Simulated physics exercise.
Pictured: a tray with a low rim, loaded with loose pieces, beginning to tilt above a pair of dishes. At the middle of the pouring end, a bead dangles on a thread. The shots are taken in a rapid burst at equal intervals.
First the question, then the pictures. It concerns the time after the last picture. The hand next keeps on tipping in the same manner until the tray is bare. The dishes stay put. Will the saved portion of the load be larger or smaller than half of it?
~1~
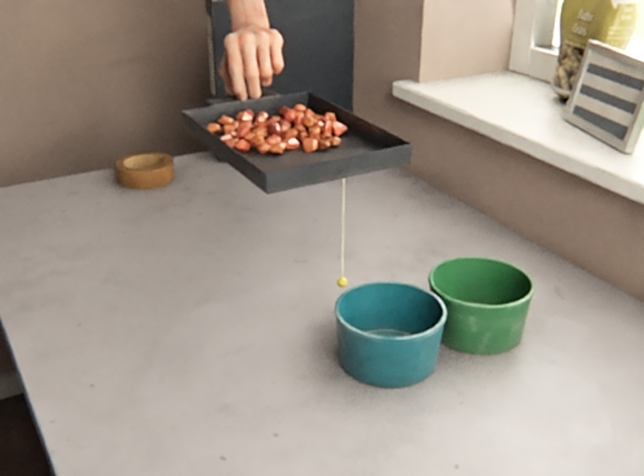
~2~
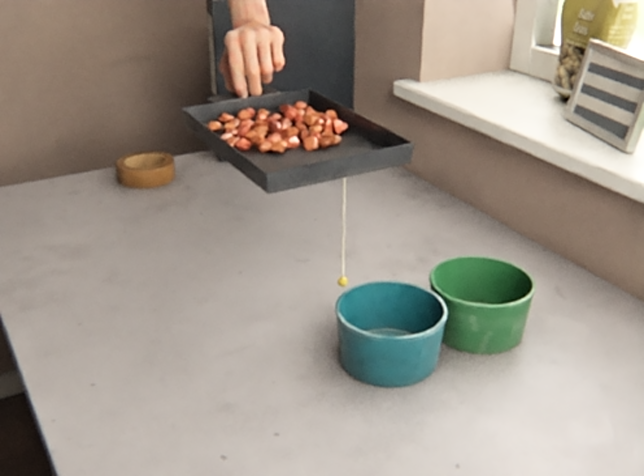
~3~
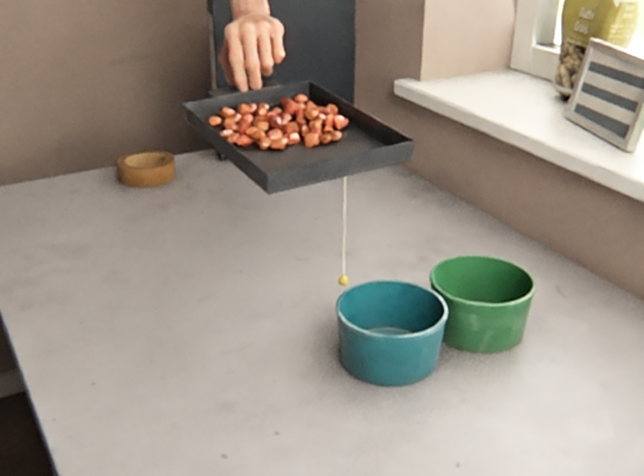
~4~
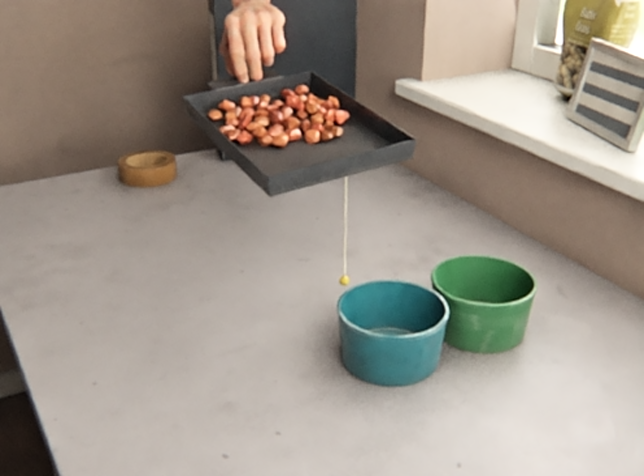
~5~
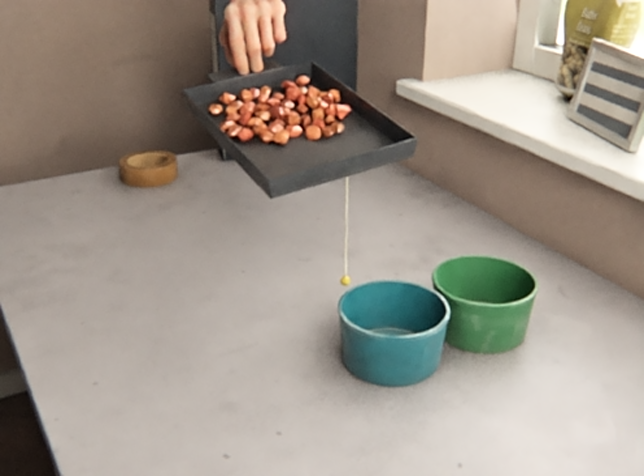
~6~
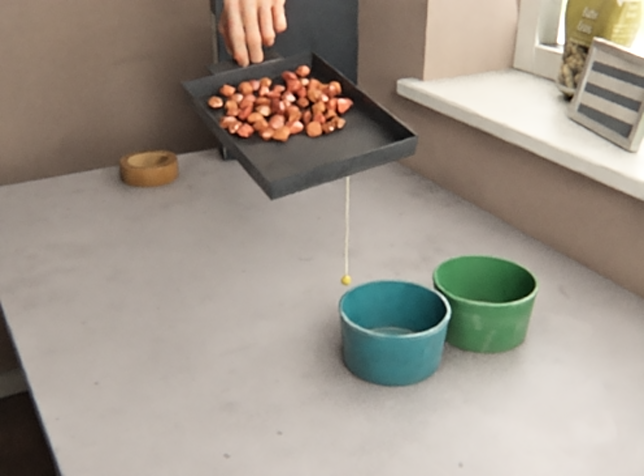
The catch is worse than half, if you ask me.
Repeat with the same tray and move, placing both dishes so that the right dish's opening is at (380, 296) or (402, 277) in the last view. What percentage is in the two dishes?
About 90 per cent, then about 80 per cent.
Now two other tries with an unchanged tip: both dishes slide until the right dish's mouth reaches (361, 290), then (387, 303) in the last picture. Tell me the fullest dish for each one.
For the two places in order: The leftward one, the leftward one.
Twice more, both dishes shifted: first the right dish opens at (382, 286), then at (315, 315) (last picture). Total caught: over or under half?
First try: A majority; second try: A majority.
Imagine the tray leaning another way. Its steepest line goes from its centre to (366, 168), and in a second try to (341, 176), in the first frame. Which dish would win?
Going by the two slopes in order, it's the left-side one and then the left-side one.
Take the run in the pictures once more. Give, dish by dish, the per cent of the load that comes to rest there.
So the left dish gets 0 % of the load, while the right one gets 0 %.
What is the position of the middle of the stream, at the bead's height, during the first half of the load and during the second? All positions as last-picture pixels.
Roughly (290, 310) first, then roughly (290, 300).
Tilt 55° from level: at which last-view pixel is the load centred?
Somewhere about (294, 148).
Soon after the last picture, tray tipped steeply; all on the tray.
A little later, tray tipped right over; nearly all on the tray; a small part outside both; a stray few in the air.
Later still, tray tipped past a quarter turn; all outside both.
At rest, tray tipped past a quarter turn; none in the left dish; none in the right dish; all outside both.
